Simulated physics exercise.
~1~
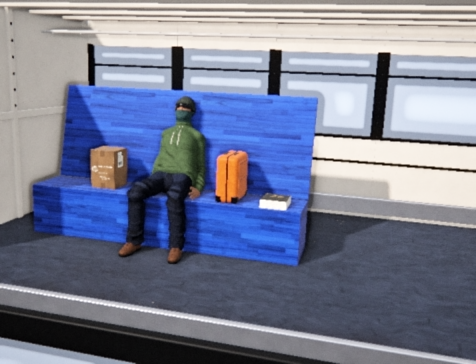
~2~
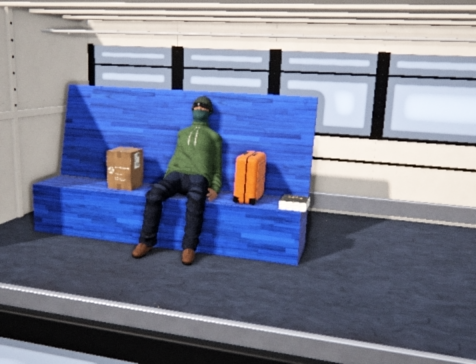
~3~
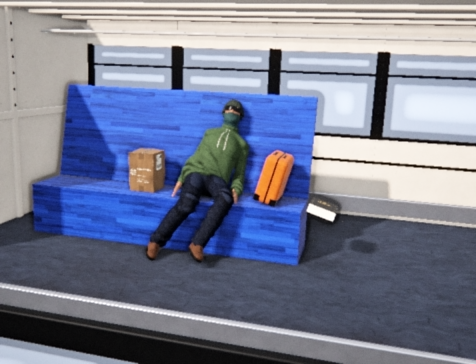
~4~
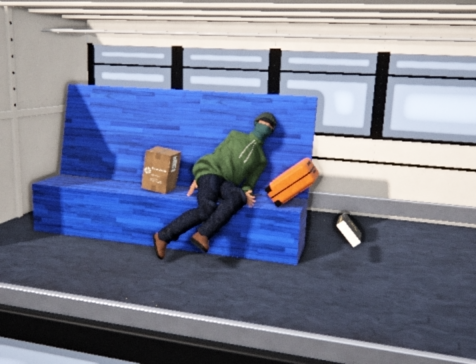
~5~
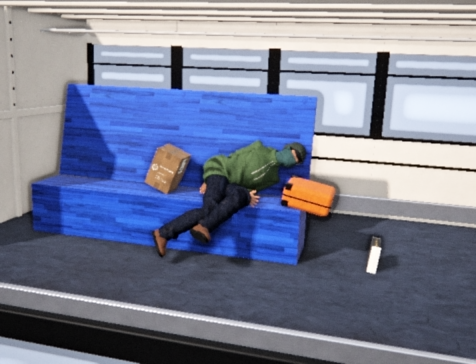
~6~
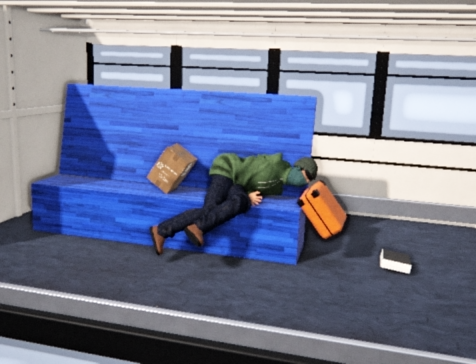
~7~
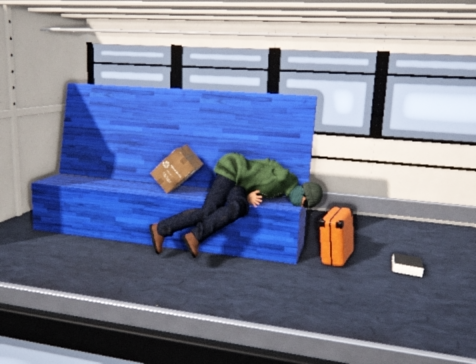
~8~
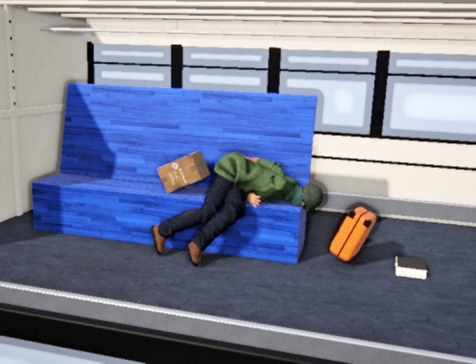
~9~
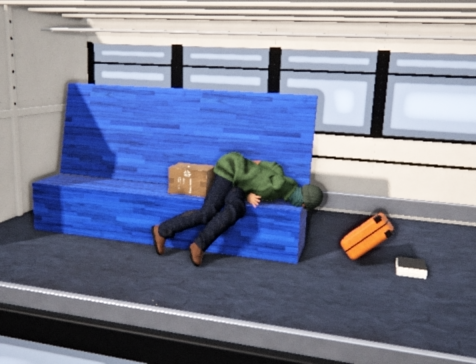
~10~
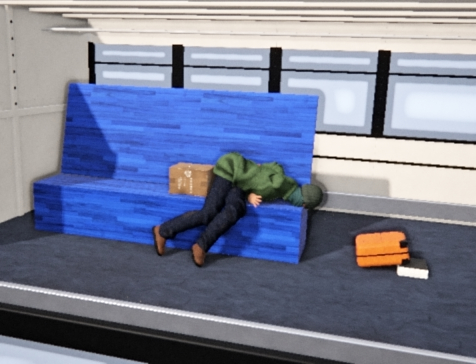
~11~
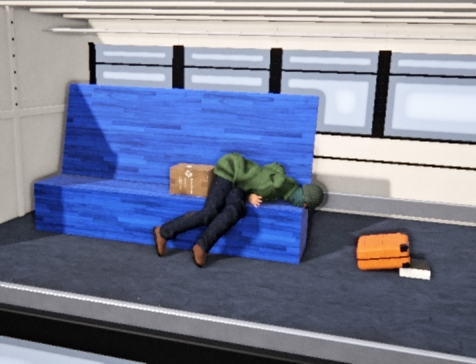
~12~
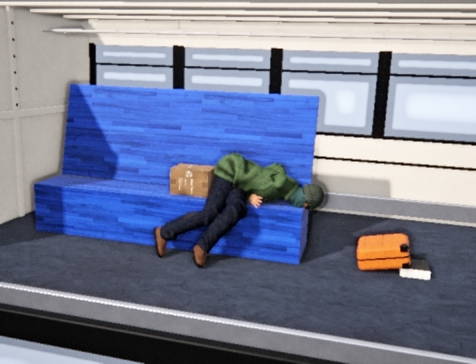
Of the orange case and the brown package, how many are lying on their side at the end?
Two of them are. The orange case lies on its side on the floor, and the brown package lies on its side on the bench.
